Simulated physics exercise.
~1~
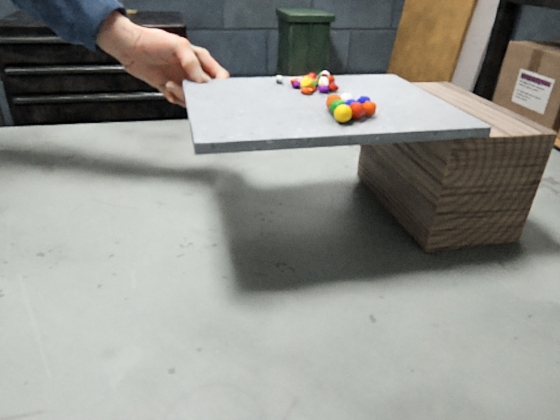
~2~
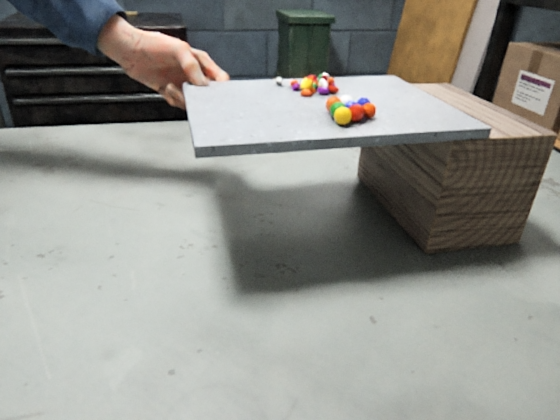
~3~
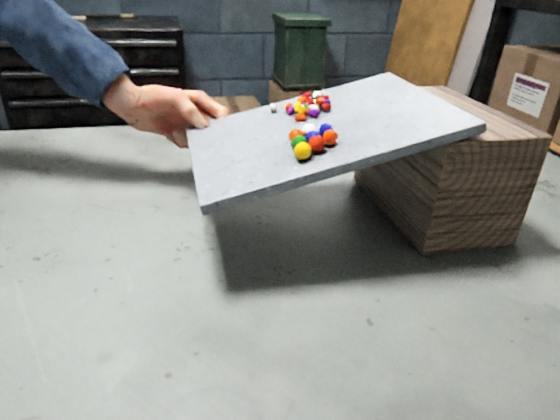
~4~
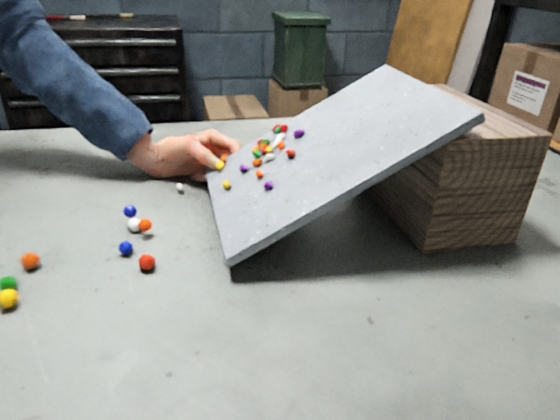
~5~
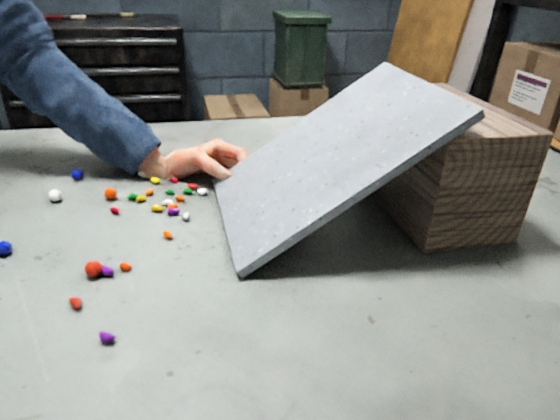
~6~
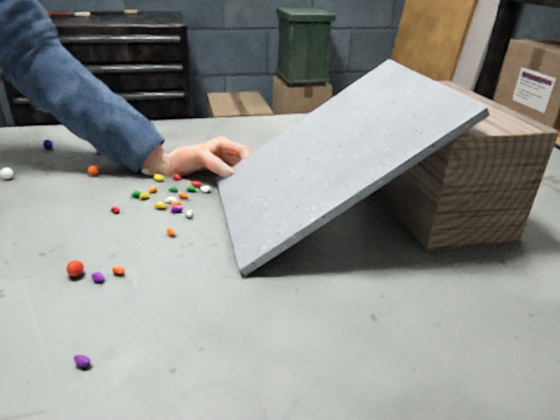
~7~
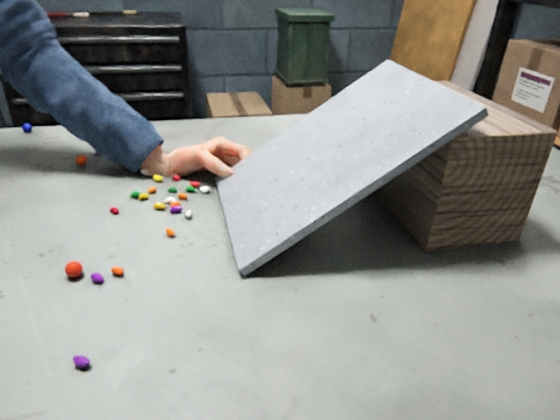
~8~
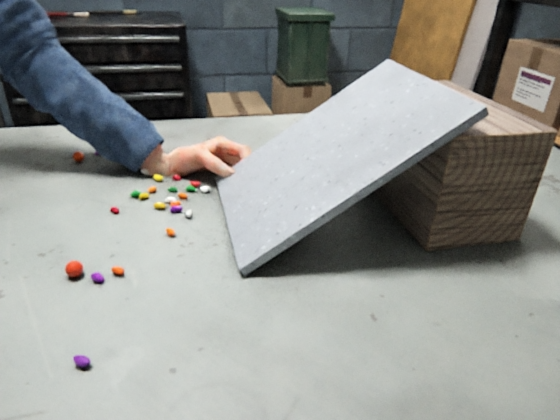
The clip opens on a grey board held level, one end resting on a wooden block and the other in a person's hand, with two small clusters of colourful pieces on top. The hand lowers its end to the left, and the board begins to slope while both clusters stay on it. As it steepens, the nearer, rounder pieces roll off across the counter, while the farther cluster starts spreading down the slope. The hand sets the end down, leaving a ramp. Most of the farther pieces settle near its foot, while the nearer ones travel farther left, many leaving the counter or view.
